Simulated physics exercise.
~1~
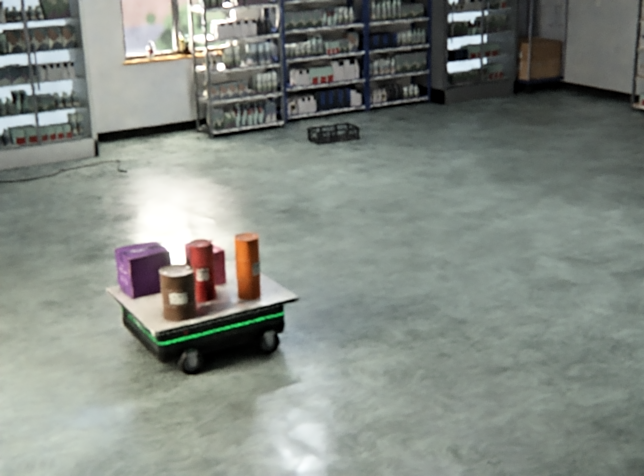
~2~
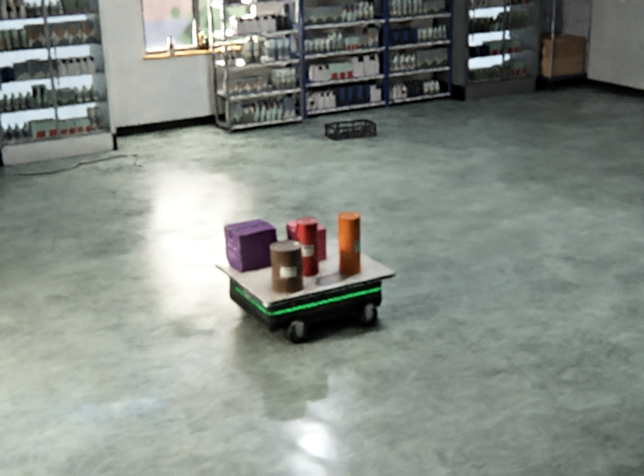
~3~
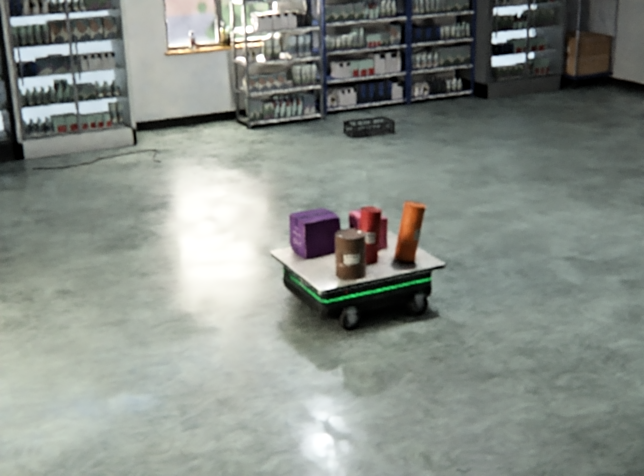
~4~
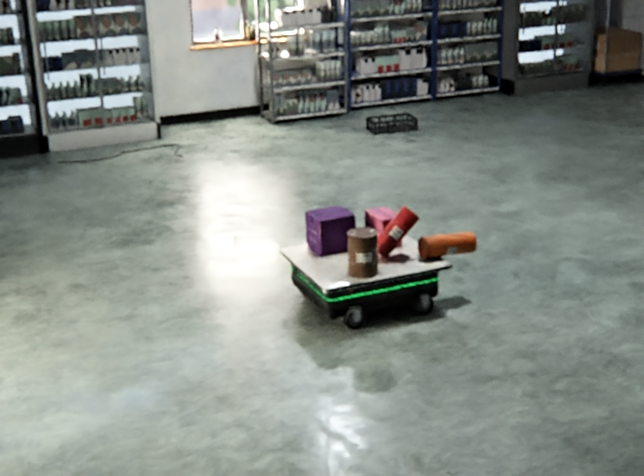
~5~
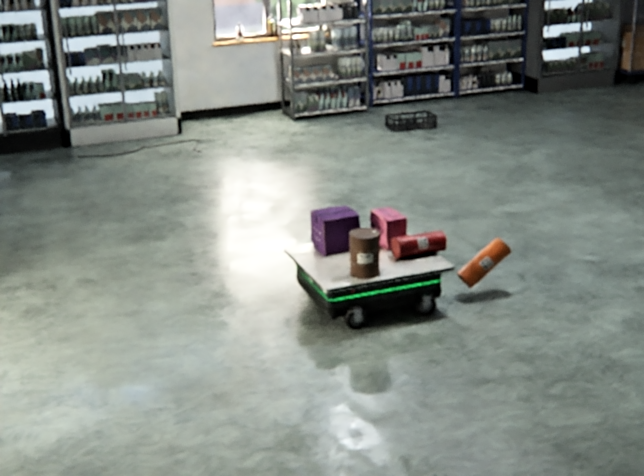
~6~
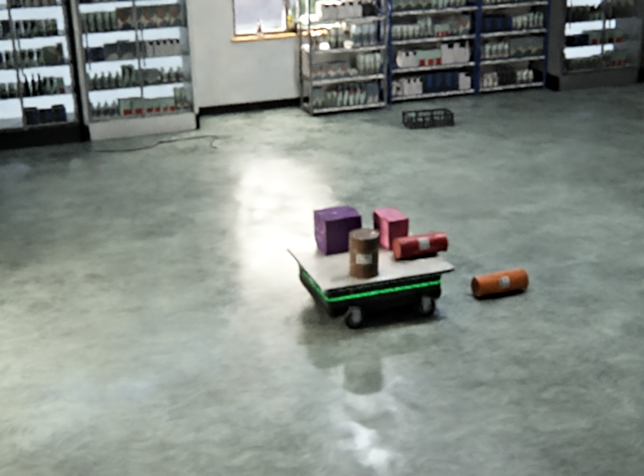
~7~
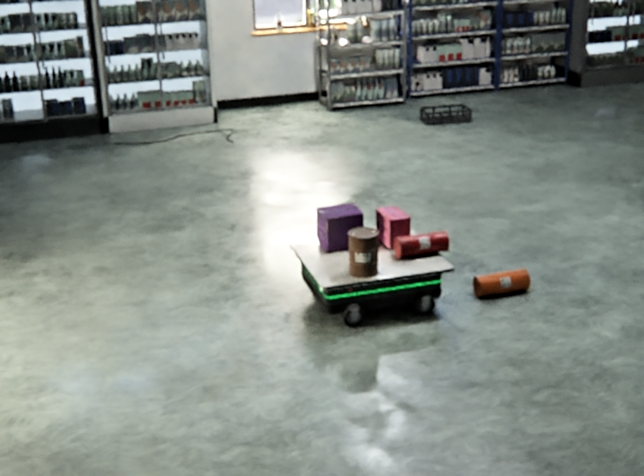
At first, a low flat cart with a glowing green strip rolls to the right across a shiny floor, carrying a purple box, a pink parcel, and red, orange and brown canisters. As it slows, the orange canister near the right edge begins to lean to the right. The cart then comes to a stop, and the orange canister tips over the edge while the red one topples after it. The orange canister drops to the floor, and the red one lands on its side on the deck. In the end, the orange canister lies on the floor to the right, while the box, parcel and upright brown canister remain aboard beside the fallen red one.
